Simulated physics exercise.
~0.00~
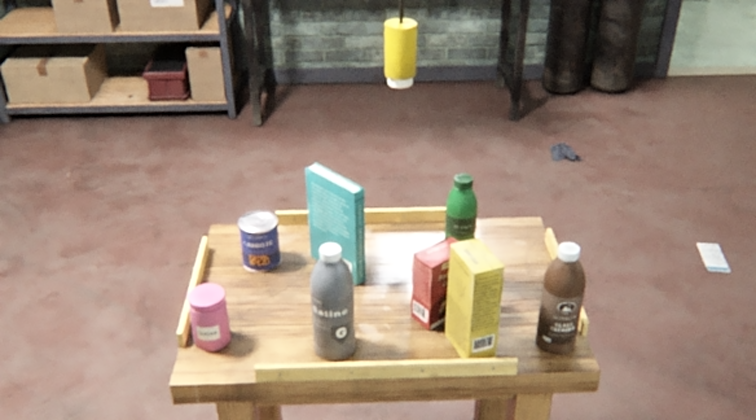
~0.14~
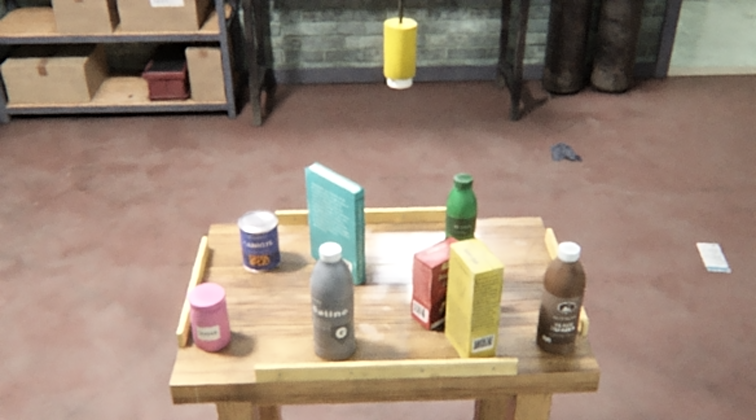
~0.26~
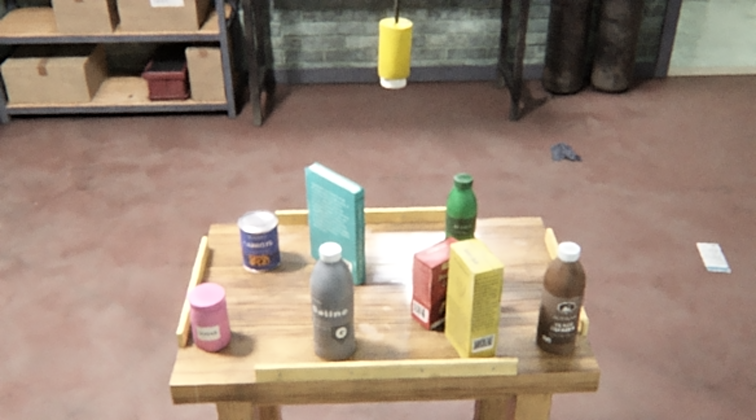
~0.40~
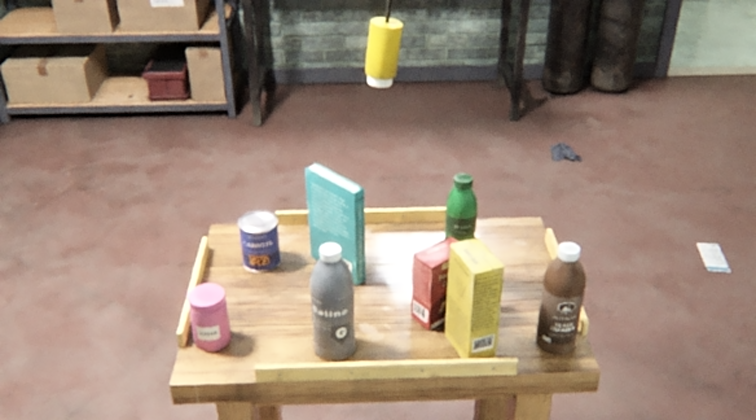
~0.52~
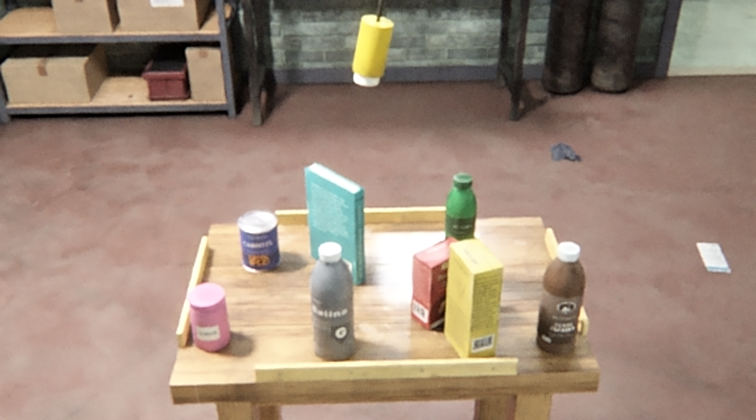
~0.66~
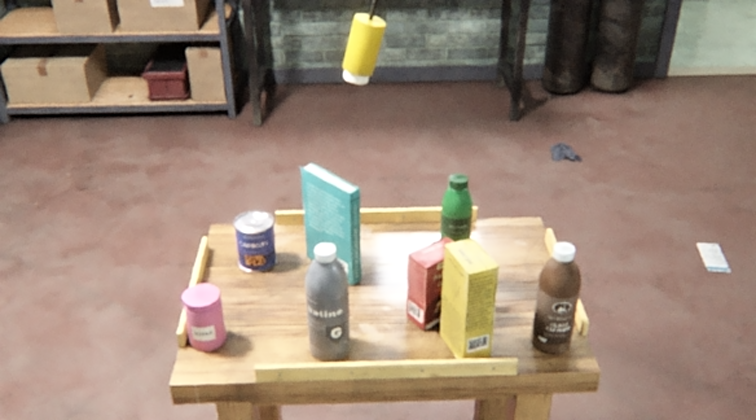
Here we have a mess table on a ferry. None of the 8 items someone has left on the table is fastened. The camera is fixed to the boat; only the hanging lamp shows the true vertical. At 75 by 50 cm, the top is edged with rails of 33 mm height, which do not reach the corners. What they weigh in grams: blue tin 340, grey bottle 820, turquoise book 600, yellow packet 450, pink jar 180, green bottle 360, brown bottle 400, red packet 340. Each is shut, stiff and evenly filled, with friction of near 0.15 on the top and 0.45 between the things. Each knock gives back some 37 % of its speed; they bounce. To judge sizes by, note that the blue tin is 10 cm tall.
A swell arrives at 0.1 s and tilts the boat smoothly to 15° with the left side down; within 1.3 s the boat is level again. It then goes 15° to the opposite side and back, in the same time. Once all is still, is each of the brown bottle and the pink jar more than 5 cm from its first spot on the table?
The brown bottle: No; the pink jar: Yes.
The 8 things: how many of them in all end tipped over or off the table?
I get 2.
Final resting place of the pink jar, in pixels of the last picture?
End position: Roughly (330, 312).
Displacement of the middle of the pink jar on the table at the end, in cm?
Start to finish, roughly 22 cm.
After 1.46 s, boat level; brown bottle moved 24 cm near (431, 300); pink jar moved 2 cm near (202, 315); turquoise book 25° off its base.
After 2.36 s, heel 8°, right side down; pink jar moved 12 cm near (273, 313); brown bottle moved 10 cm near (505, 298); green bottle on its side.
In the end (3.3 s), off the table, green bottle; toppled on the table, turquoise book; not toppled but over 5 cm from the start, blue tin, grey bottle, yellow packet, pink jar and red packet; brown bottle under 5 cm from the start. At the end, from the last picture's camera, brown bottle near (563, 297), pink jar near (330, 312).
